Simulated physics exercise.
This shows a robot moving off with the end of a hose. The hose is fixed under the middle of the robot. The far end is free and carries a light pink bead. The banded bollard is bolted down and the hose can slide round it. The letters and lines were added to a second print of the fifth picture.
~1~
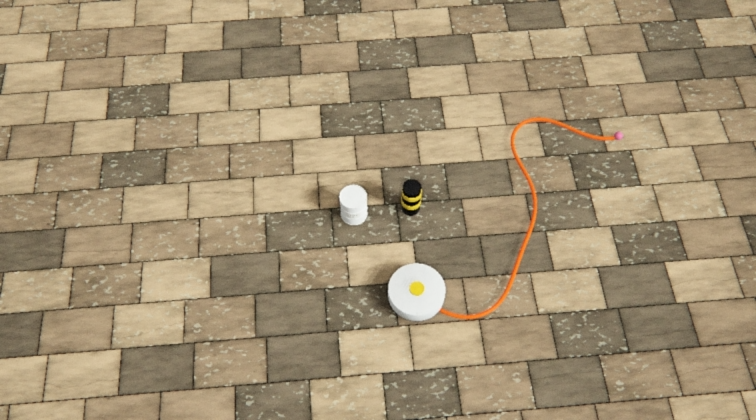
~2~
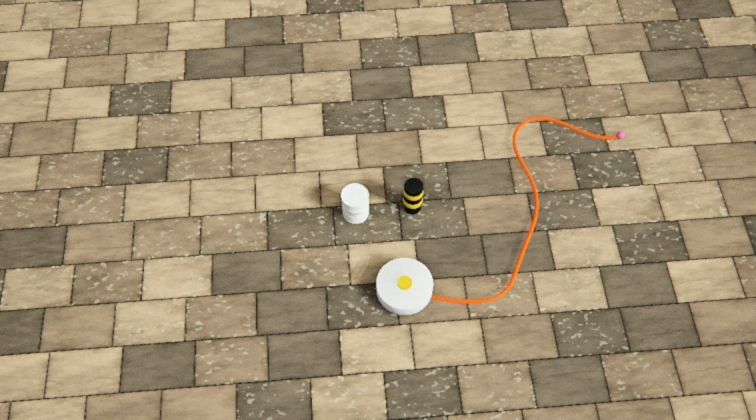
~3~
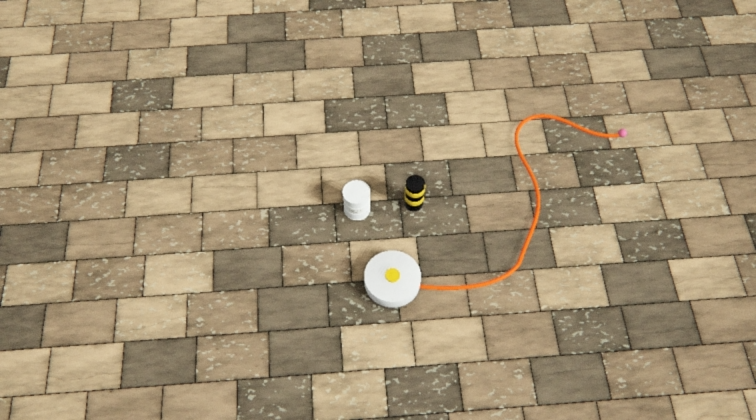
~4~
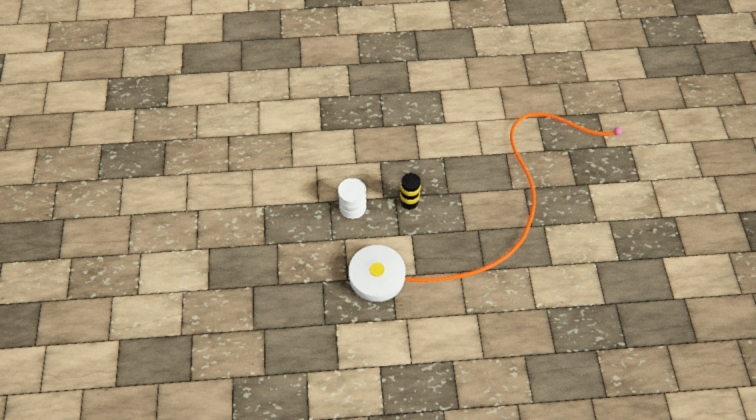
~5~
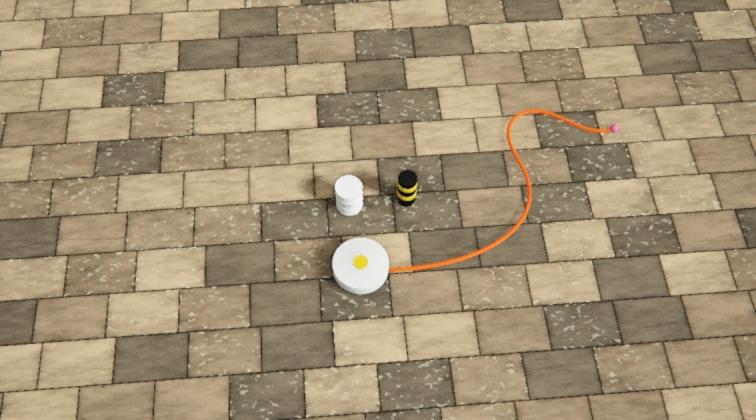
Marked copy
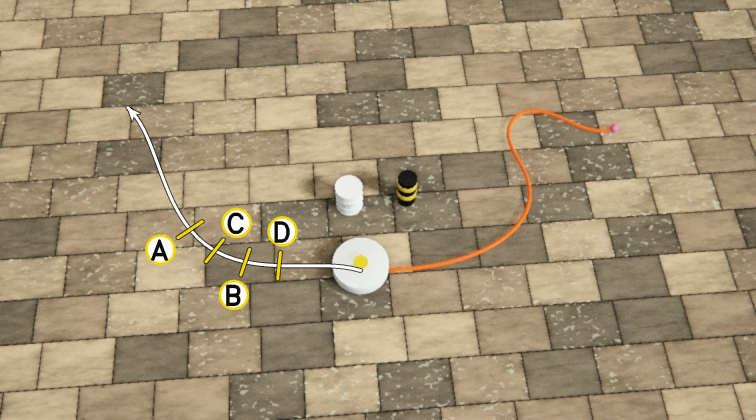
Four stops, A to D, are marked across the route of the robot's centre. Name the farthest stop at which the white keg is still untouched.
As far as tick A.
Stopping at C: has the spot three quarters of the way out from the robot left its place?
Yes.
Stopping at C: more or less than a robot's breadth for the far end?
Less.
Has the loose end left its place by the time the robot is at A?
By then, yes.
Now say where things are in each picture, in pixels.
Bollard (411, 198); robot (416, 293); free end (618, 136), in the first picture.
Robot (404, 287); bollard (413, 196), in the second picture.
Robot (392, 280); white keg (357, 201), in the third picture.
Robot (377, 274); free end (618, 131), in the fourth picture.
Robot (361, 266); bollard (407, 189); free end (614, 128); white keg (349, 196), in the fifth picture.
On the marked copy, A at (190, 230); B at (245, 262); C at (215, 251); D at (279, 266); the route from (361, 271) via (193, 233) to (128, 107).
Taking A. A third of the way, robot (294, 262), middle of the hose (488, 191), free end (614, 128).
Two thirds of the way, robot (231, 254), middle of the hose (436, 194), free end (608, 129).
When it is over, robot (188, 225), middle of the hose (404, 209), free end (576, 132); only the bollard has been touched, if anything.
As for the rest, B is safe but short; C is safe but short; D is safe but short.
